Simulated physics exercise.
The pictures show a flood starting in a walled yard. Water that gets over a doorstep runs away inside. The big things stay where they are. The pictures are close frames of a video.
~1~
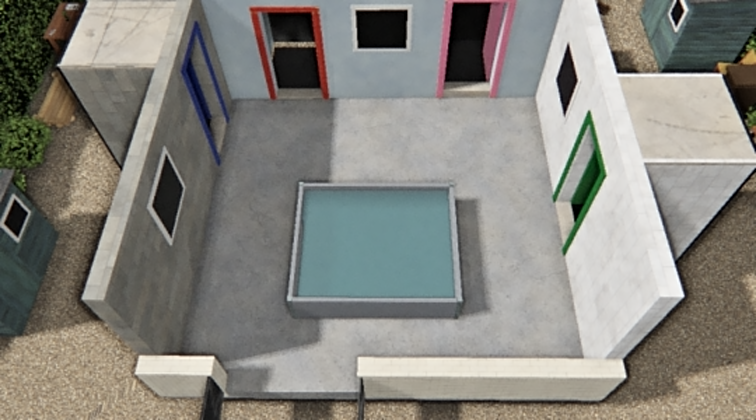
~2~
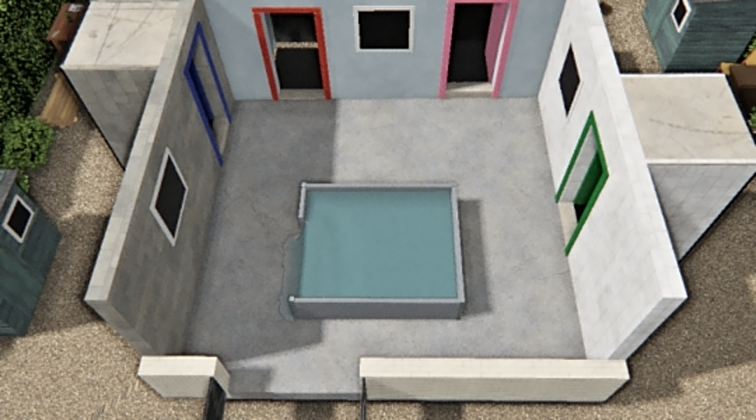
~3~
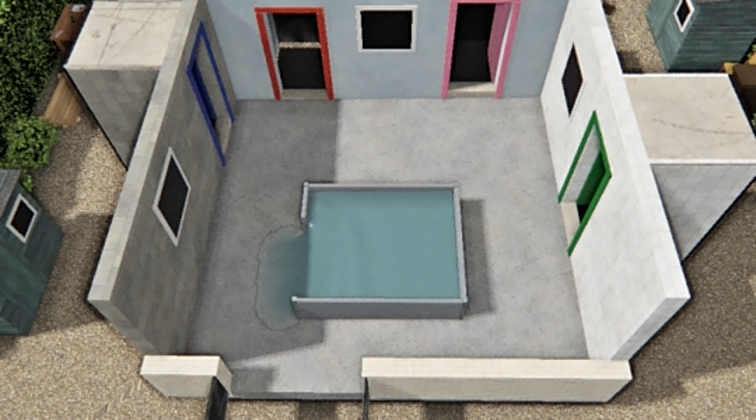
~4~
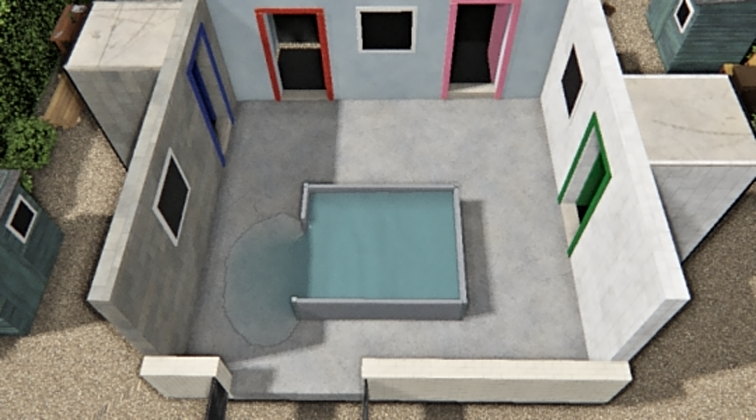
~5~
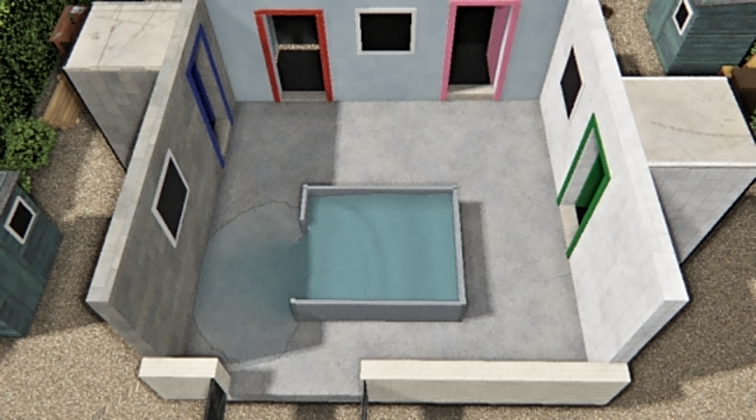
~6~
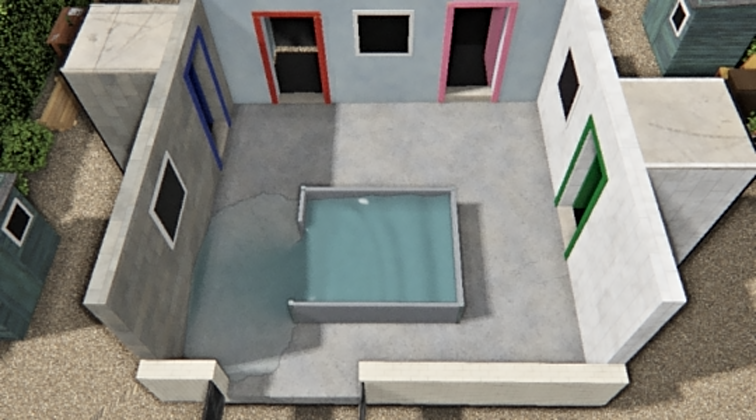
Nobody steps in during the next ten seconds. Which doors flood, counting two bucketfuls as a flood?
In the end: The pink door holds within the limit; the red door floods; the blue door holds within the limit; the green door holds within the limit.
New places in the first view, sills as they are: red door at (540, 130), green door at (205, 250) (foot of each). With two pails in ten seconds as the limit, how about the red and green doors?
One by one: Red door keeps below it; green door goes over.
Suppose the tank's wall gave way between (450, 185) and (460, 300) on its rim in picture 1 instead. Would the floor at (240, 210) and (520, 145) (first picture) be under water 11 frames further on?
In that order: Clear, awash.
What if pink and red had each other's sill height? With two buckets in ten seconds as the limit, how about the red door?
My reading: Red door keeps below it.
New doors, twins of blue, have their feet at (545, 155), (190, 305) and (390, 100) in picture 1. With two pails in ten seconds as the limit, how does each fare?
One after the other: Takes less, takes more, is under.
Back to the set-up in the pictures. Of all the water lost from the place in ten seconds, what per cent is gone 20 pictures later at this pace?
Roughly 25 per cent.
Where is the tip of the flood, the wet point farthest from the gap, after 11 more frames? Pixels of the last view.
Close to (233, 110).
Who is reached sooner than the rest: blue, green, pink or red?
That is the door marked blue.
A moment on, water covers 15 % of the floor; the pink door not reached, the red door not reached, the blue door not reached, the green door not reached.
Next, water covers 30 % of the floor; the pink door not reached, the red door not reached, the blue door wet at the sill, nothing in, the green door not reached.
Then, water covers 50 % of the floor; the pink door not reached, the red door over two buckets in, the blue door wet at the sill, nothing in, the green door not reached.
Later, water covers 75 % of the floor; the pink door wet at the sill, nothing in, the red door far over two buckets in, the blue door wet at the sill, nothing in, the green door not reached.
In the end, water covers 95 % of the floor; the pink door wet at the sill, nothing in, the red door far over two buckets in, the blue door wet at the sill, nothing in, the green door wet at the sill, nothing in.
